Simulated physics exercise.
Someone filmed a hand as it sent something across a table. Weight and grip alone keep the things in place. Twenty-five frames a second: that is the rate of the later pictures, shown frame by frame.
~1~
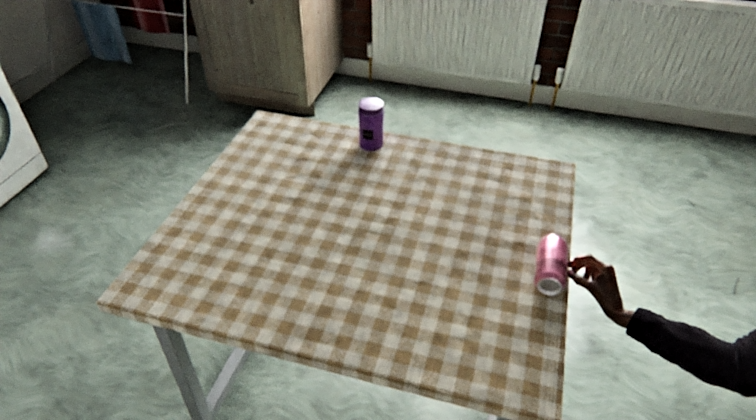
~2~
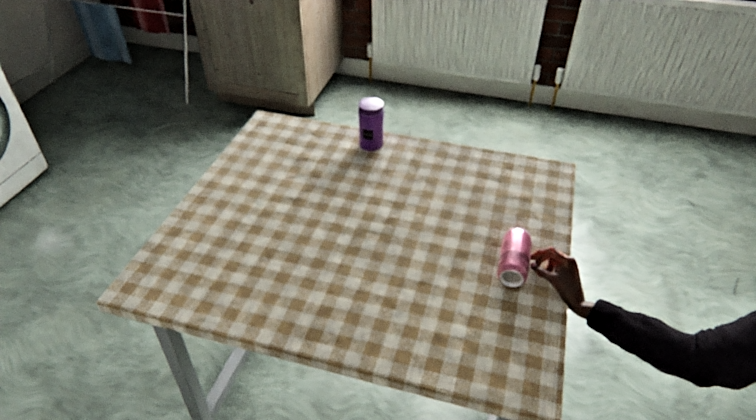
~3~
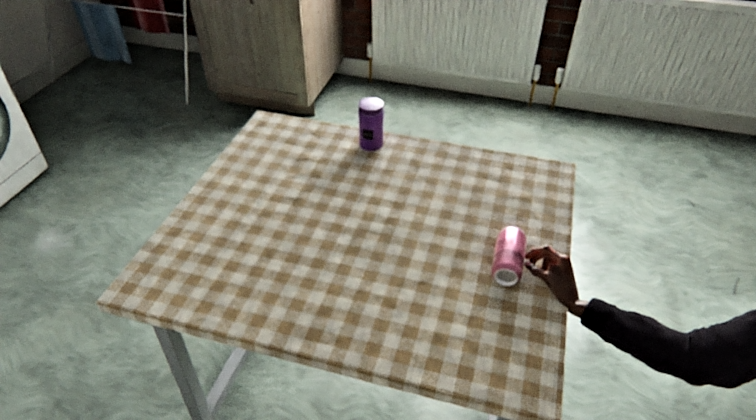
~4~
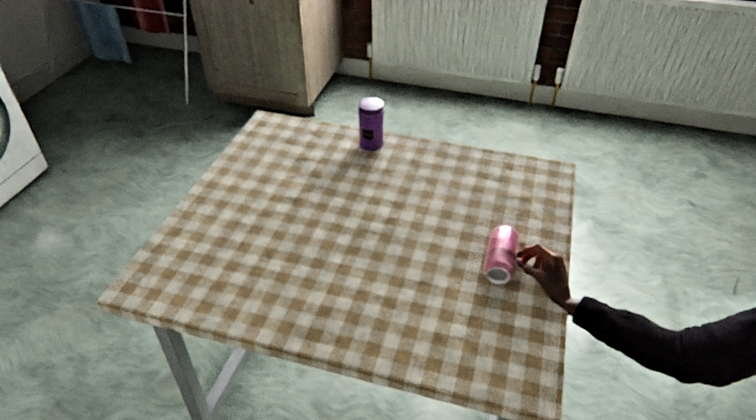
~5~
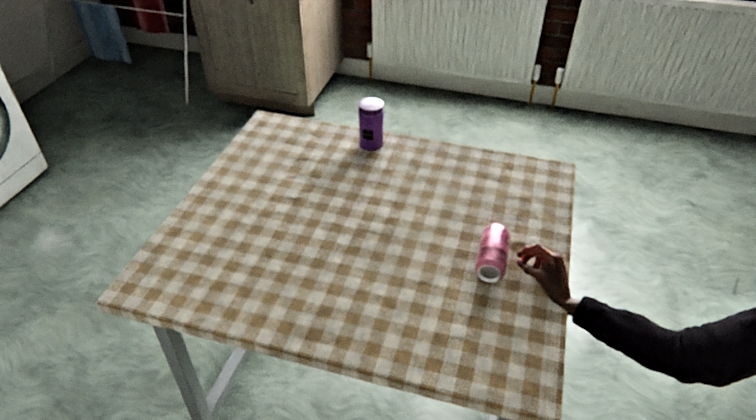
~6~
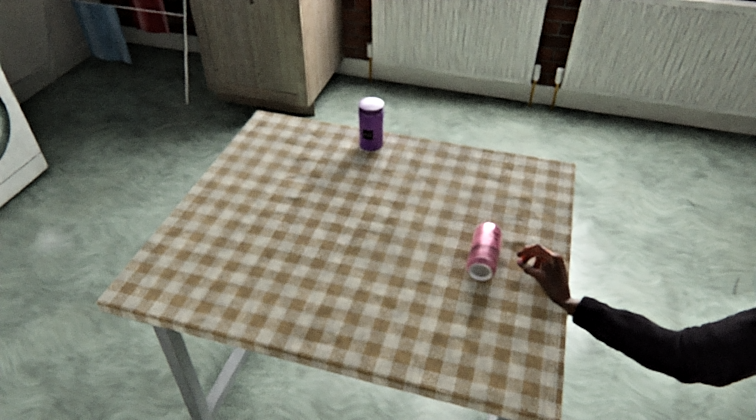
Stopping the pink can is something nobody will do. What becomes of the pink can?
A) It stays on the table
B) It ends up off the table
Option A: It stays on the table.
Then, 0.20 s past the last view, pink can displaced well along near (446, 243).
Then, 0.60 s past the last view, pink can displaced well along near (385, 231).
Then, 1.20 s past the last view, pink can displaced well along near (326, 219).
Finally, moved from the start, pink can. Final places as the last picture's camera would see them, pink can near (303, 214).
